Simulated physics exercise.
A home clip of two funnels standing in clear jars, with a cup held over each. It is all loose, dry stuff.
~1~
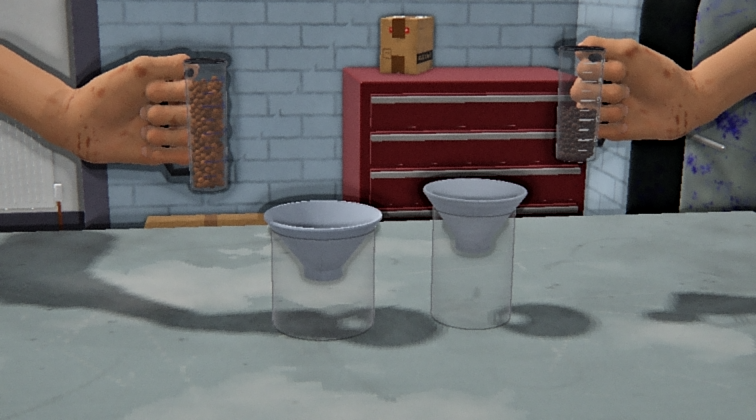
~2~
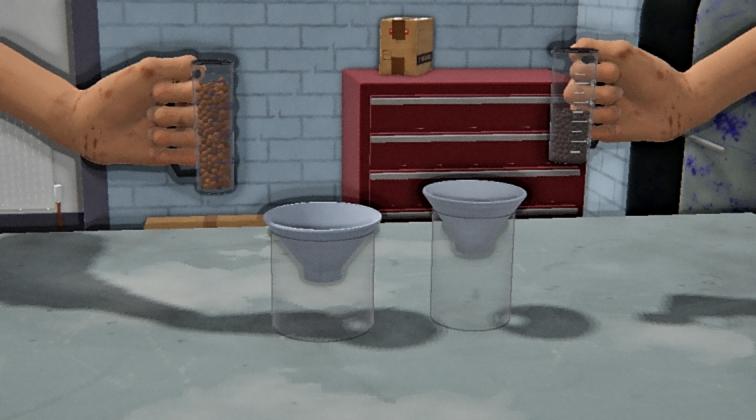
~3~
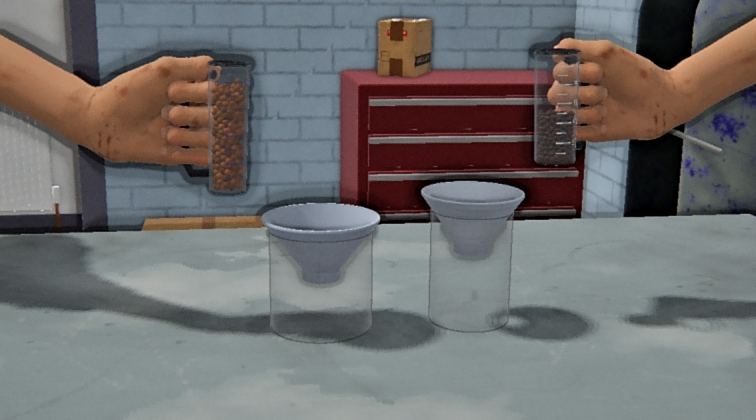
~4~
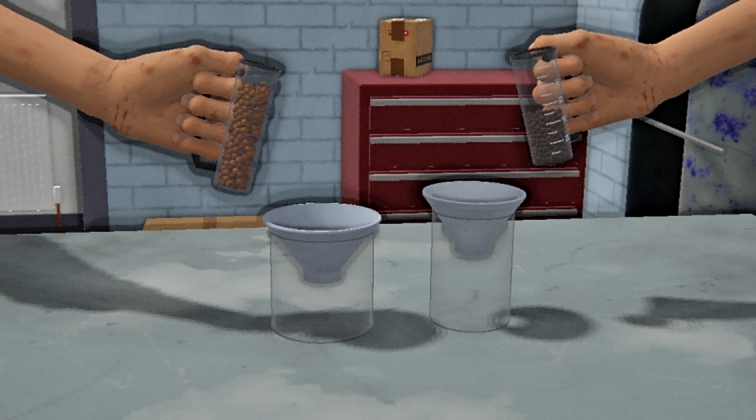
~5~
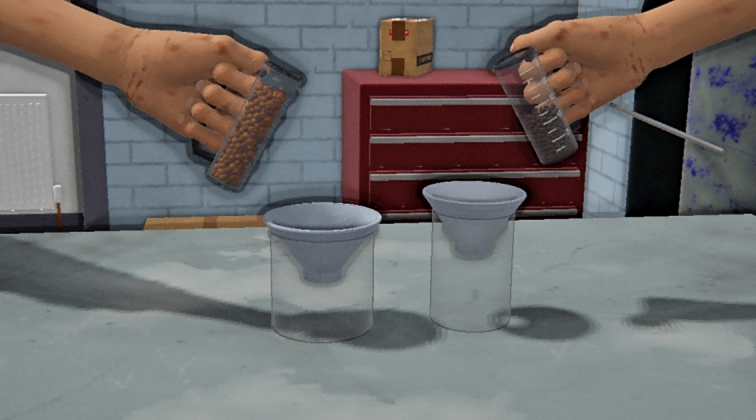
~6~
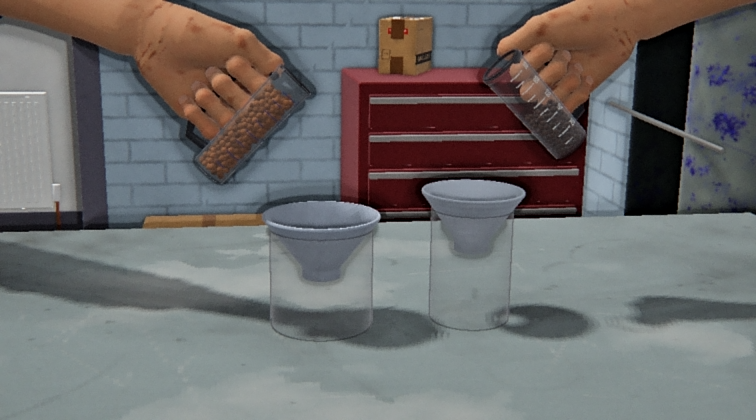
Two hands holding clear cups, one of orange-brown balls and one of dark pieces, moved inward above two funnels in clear jars, then steadily tilted the cups toward each other.
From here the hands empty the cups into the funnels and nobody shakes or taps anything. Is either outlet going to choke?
The left funnel empties into its jar; the right one empties into its jar.
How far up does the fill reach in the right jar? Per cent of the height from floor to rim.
Roughly 10 in a hundred.
Then, 0.28 s later than the last frame, left, every one still in the cup; right, every one still in the cup.
Then, 0.58 s later than the last frame, left, almost all still in the cup, just a few in or over the funnel; right, every one still in the cup.
Then, 0.94 s later than the last frame, left, roughly half still in the cup, roughly a third in or over the funnel, roughly a quarter down in the jar; right, roughly a third still in the cup, roughly half in or over the funnel, about a tenth down in the jar.
When it is over, left, every one down in the jar; right, almost all down in the jar, just a few beside the jar.
